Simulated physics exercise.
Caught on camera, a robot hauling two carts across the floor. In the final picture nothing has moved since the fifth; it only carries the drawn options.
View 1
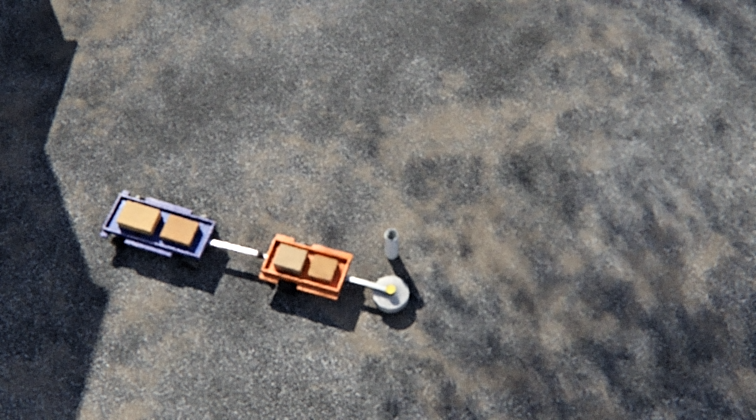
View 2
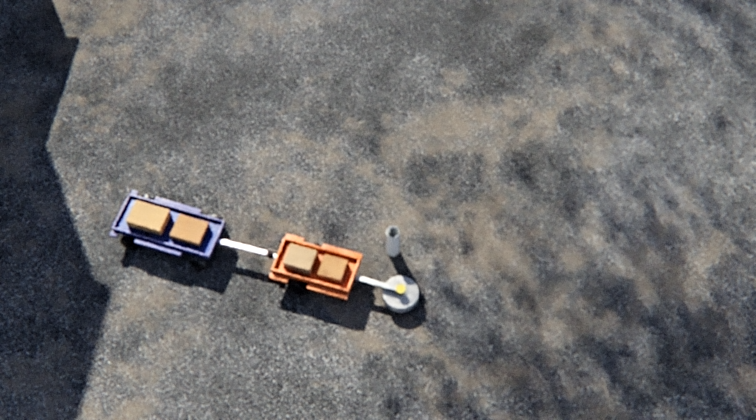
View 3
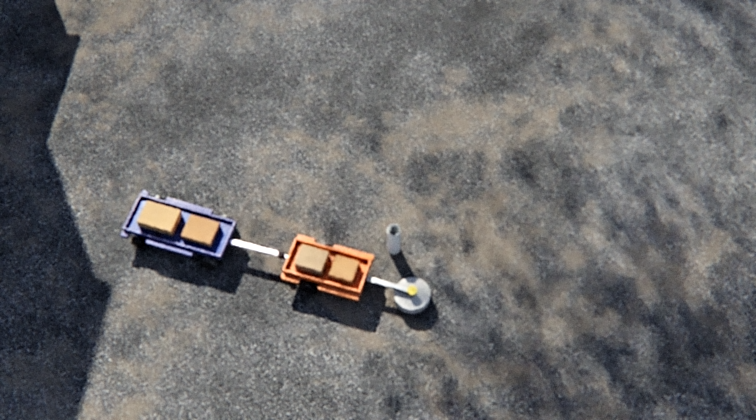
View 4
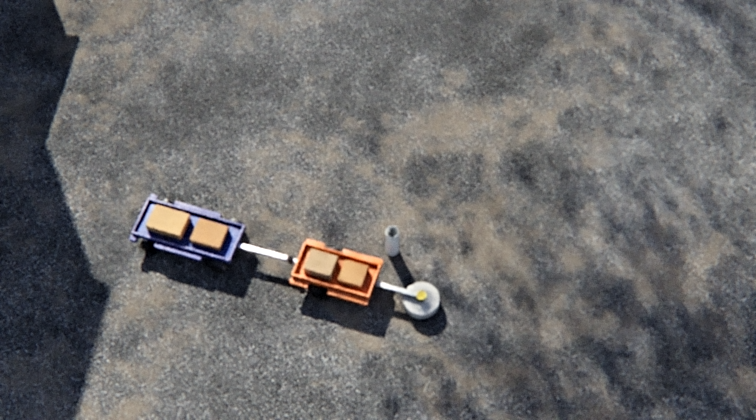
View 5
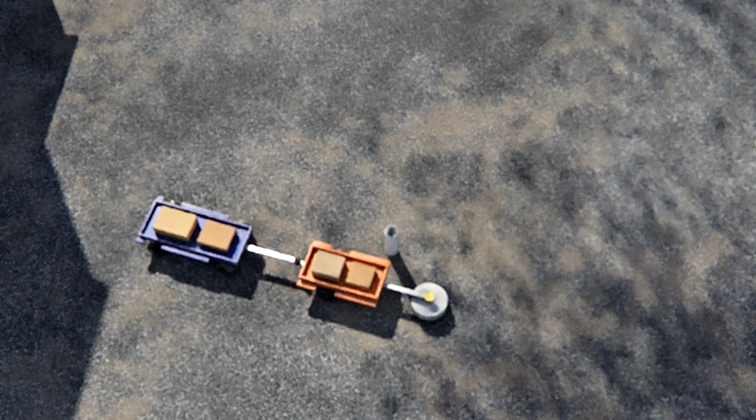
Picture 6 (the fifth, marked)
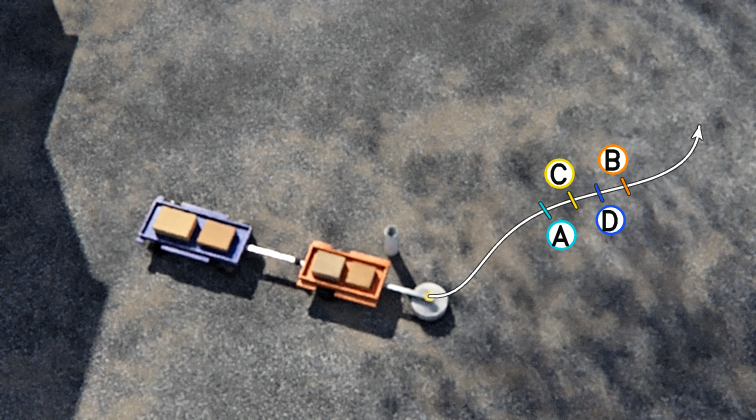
Two linked carts, one orange and one blue, carrying boxes rightward behind a small round robot, passing a white post.
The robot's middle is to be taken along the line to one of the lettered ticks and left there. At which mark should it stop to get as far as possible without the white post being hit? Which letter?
At A, and not beyond.
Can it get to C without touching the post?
For that mark, no.
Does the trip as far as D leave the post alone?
No.
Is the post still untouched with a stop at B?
No.
On the marked copy, A at (545, 210); B at (626, 186); C at (573, 200); D at (599, 193); the route from (429, 296) via (571, 201) to (699, 126).
With A. Early on, robot (475, 276), last cart (236, 244).
Further on, robot (508, 238), last cart (276, 256).
At the end, robot (544, 215), last cart (317, 262); nothing has been touched.
As for the rest, B is too far, the post has been hit; C is too far, the post has been hit; D is too far, the post has been hit.
